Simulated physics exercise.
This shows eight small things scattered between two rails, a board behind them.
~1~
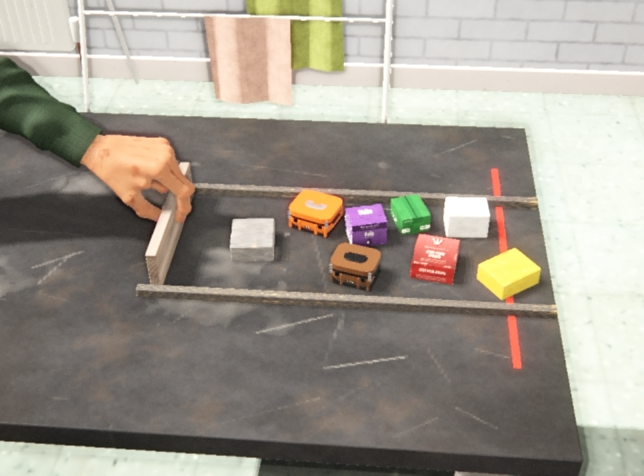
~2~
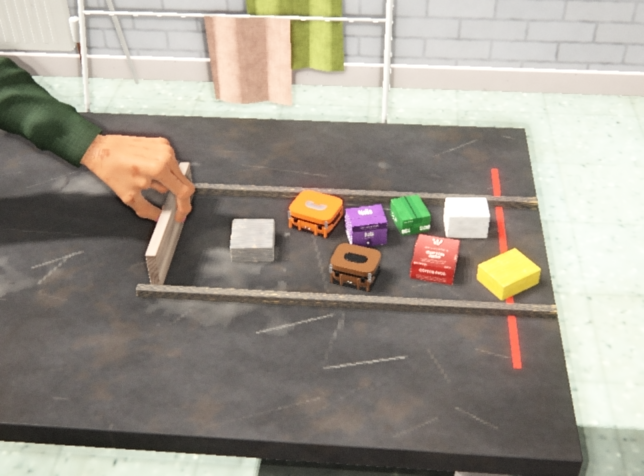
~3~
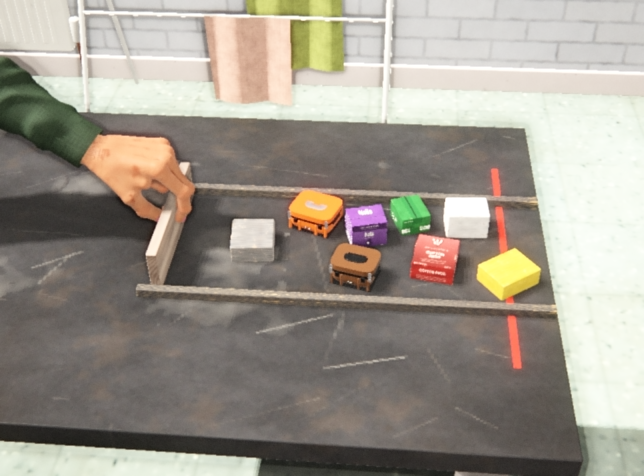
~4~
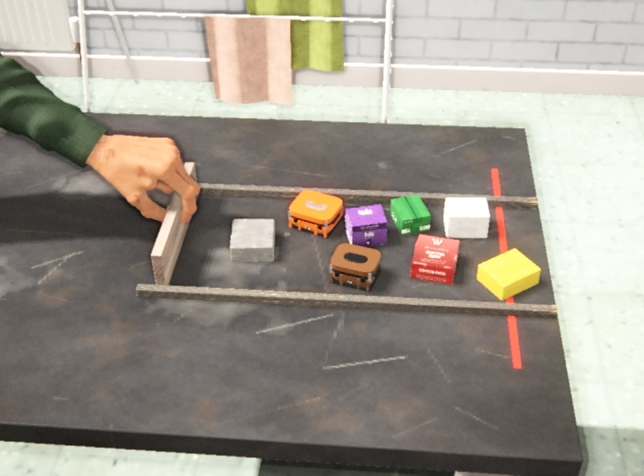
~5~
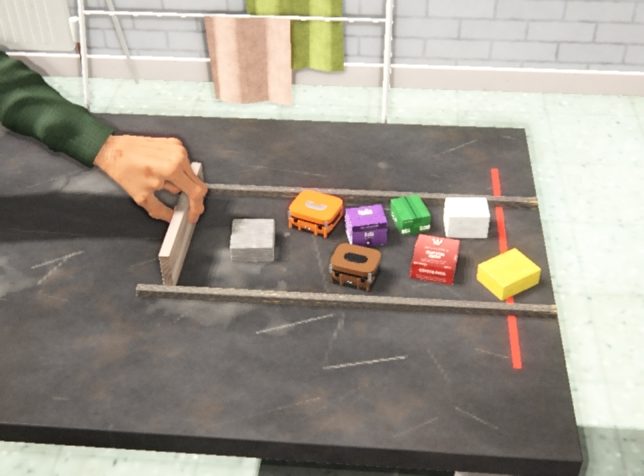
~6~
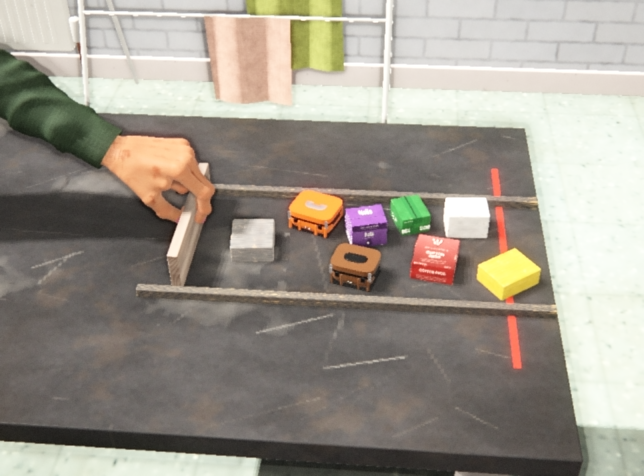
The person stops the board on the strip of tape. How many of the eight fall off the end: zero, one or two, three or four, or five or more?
Outcome: The number that fall off is five or more.
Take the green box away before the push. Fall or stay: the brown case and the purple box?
The brown case remains up; the purple box is lost.
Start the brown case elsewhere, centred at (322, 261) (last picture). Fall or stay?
Then it does not fall.
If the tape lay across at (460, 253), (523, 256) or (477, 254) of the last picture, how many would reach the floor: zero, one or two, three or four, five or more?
For each place: Either one or two; five or over; one or two.
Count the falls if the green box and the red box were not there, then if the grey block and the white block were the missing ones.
Fallen: 3, and 3 in the other try.
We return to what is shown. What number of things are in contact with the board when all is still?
In contact: 3.
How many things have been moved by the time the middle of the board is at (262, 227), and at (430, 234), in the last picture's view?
1 and 8.
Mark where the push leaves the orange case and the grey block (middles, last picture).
About (524, 218), and the other about (527, 253).
Soon after, none off yet; yellow block at rest near (509, 274); white block at rest near (466, 218); red box at rest near (435, 259).
At rest, the number that fall off is five or more; fallen, purple box, green box, red box, white block and yellow block.
